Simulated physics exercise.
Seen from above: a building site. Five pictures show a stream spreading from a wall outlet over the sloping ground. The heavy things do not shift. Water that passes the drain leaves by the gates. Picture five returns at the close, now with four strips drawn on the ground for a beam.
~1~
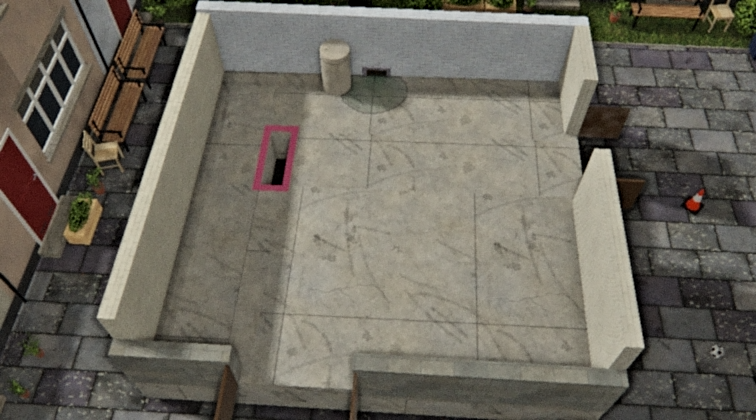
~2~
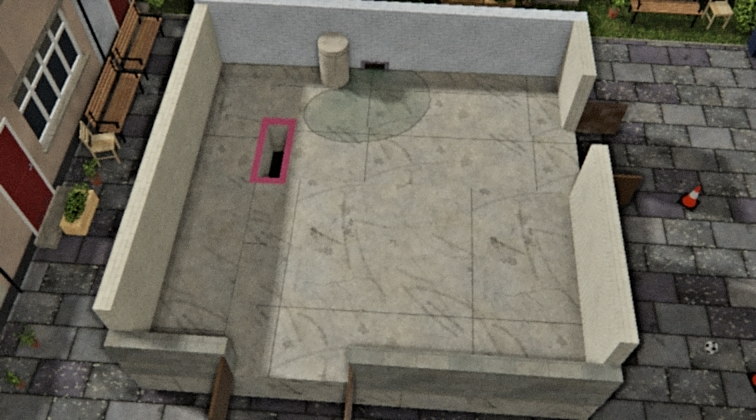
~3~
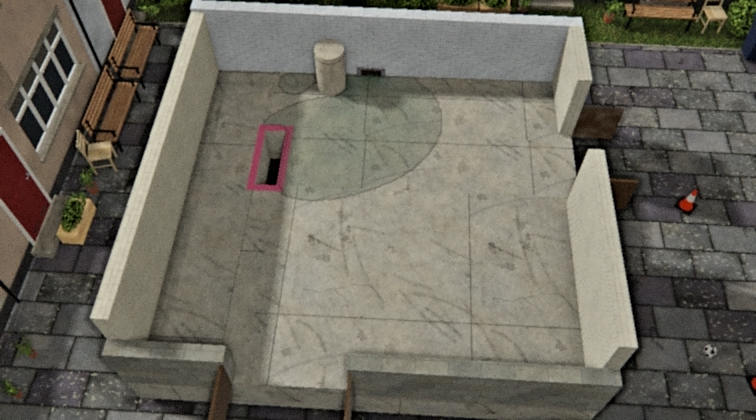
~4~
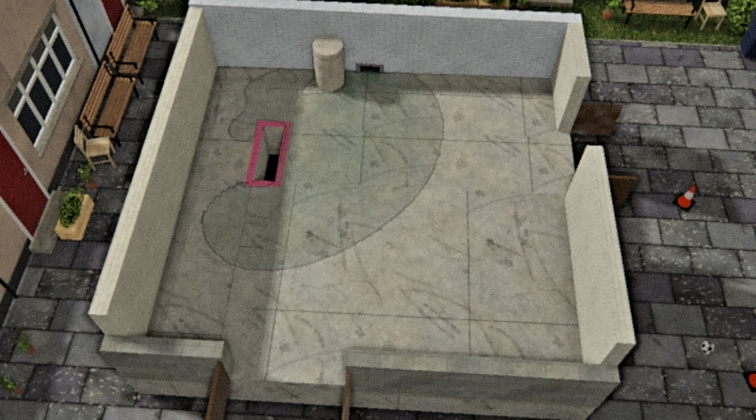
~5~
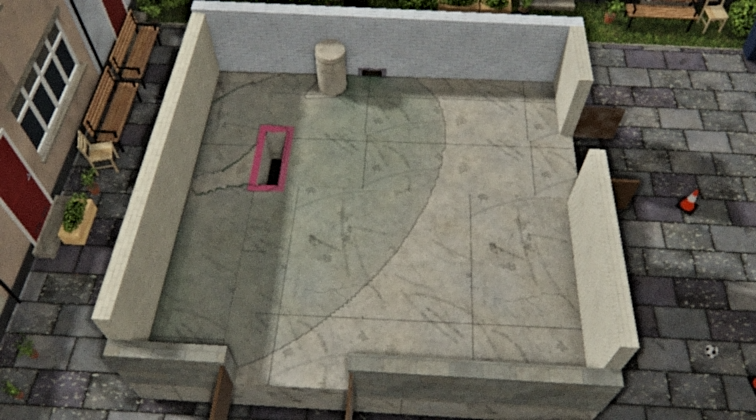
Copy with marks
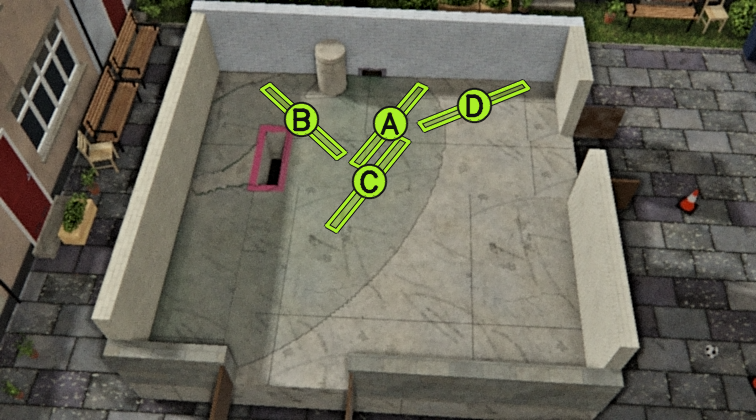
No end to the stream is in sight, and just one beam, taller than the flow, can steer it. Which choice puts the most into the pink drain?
It is A.
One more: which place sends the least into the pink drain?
That would be B.
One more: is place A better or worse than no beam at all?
Better.
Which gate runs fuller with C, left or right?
More leaves on the left.
On the marked copy, A from (355, 164) to (422, 86); B from (265, 87) to (340, 155); C from (331, 228) to (404, 139); D from (421, 126) to (525, 85).
For place A, about 59 % of the stream goes into the pink drain, about 38 % out by the gates.
For place B, about 2 % of the stream goes into the pink drain, about 96 % out by the gates.
For place C, about 39 % of the stream goes into the pink drain, about 59 % out by the gates.
For place D, about 36 % of the stream goes into the pink drain, about 62 % out by the gates.
